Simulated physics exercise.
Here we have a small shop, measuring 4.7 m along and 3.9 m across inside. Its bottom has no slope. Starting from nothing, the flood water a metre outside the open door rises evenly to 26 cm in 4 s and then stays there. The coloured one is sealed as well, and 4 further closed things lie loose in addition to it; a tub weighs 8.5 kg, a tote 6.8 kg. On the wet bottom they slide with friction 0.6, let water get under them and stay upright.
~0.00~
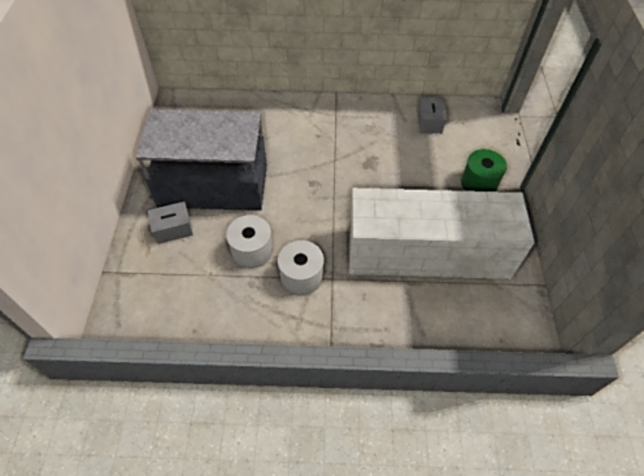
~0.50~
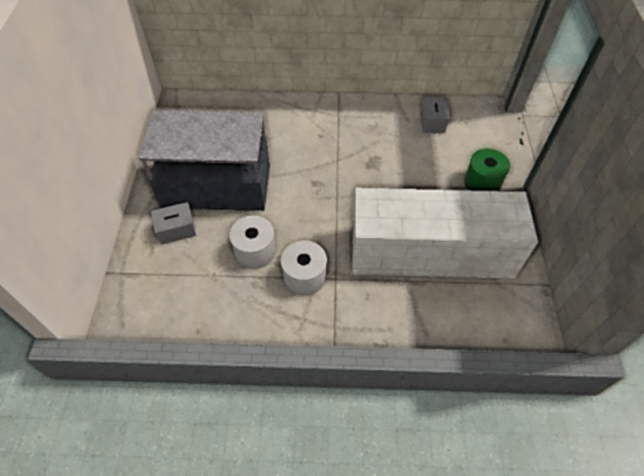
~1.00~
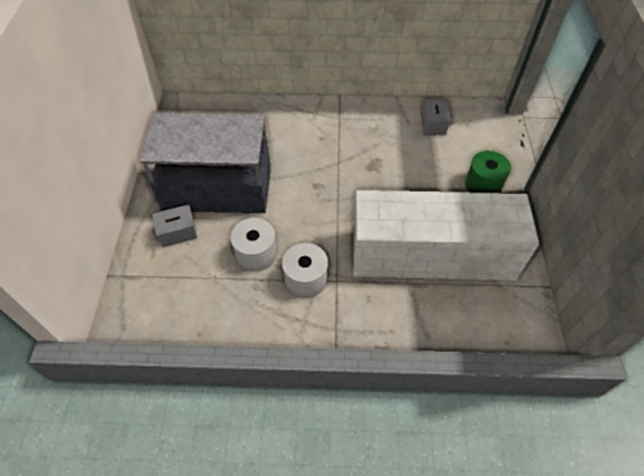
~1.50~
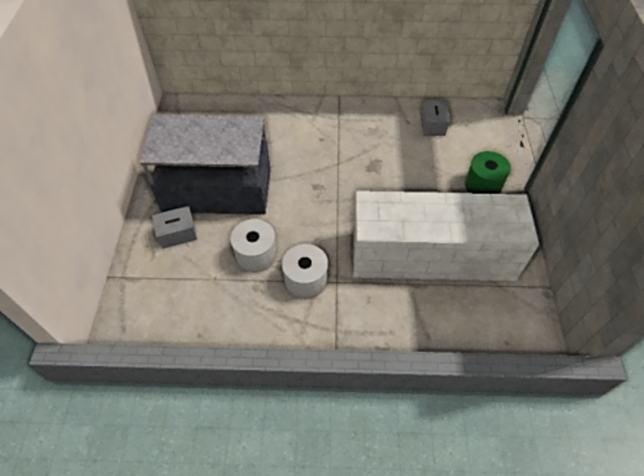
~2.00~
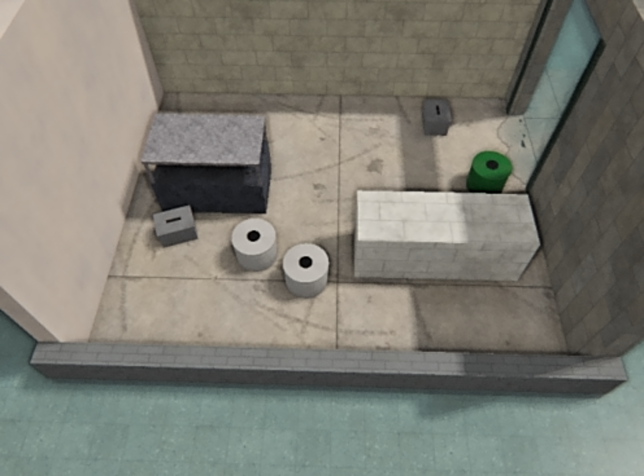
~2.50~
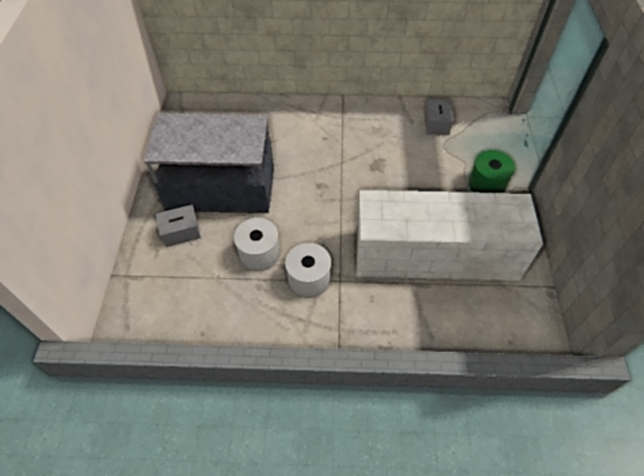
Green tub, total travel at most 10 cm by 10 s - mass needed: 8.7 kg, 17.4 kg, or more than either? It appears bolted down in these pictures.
Neither.
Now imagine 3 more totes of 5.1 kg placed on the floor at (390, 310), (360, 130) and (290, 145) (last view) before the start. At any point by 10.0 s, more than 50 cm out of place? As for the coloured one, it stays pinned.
In the order given, within the mark, then beyond the mark, and last beyond the mark.
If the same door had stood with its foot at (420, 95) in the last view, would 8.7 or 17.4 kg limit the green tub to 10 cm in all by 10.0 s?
Then no option works.
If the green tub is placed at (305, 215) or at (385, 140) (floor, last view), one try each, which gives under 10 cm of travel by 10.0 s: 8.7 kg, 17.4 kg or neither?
In order, no load succeeds and no load succeeds.
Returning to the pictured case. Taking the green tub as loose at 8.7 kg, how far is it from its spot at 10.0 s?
About 350 cm.
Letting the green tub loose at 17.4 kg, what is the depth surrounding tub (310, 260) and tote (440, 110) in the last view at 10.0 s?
First roughly 8 cm, second roughly 22 cm.
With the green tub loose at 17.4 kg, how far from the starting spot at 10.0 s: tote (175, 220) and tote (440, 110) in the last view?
Net displacement, in order: 100 cm; 350 cm.
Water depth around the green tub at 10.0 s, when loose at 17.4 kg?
Close to 7 cm deep.
After 3.5 s the green tub would be 11 cm from its start with 8.7 kg and 0 cm from its start with 17.4 kg; 5 cm of water round it then.
After 4.5 s the green tub would be 55 cm from its start with 8.7 kg and 17 cm from its start with 17.4 kg; 6 cm of water round it then.
After 7.0 s the green tub would be 115 cm from its start with 8.7 kg and 40 cm from its start with 17.4 kg; 6 cm of water round it then.
After 10.0 s the green tub would be 341 cm from its start with 8.7 kg and 41 cm from its start with 17.4 kg; 7 cm of water round it then.
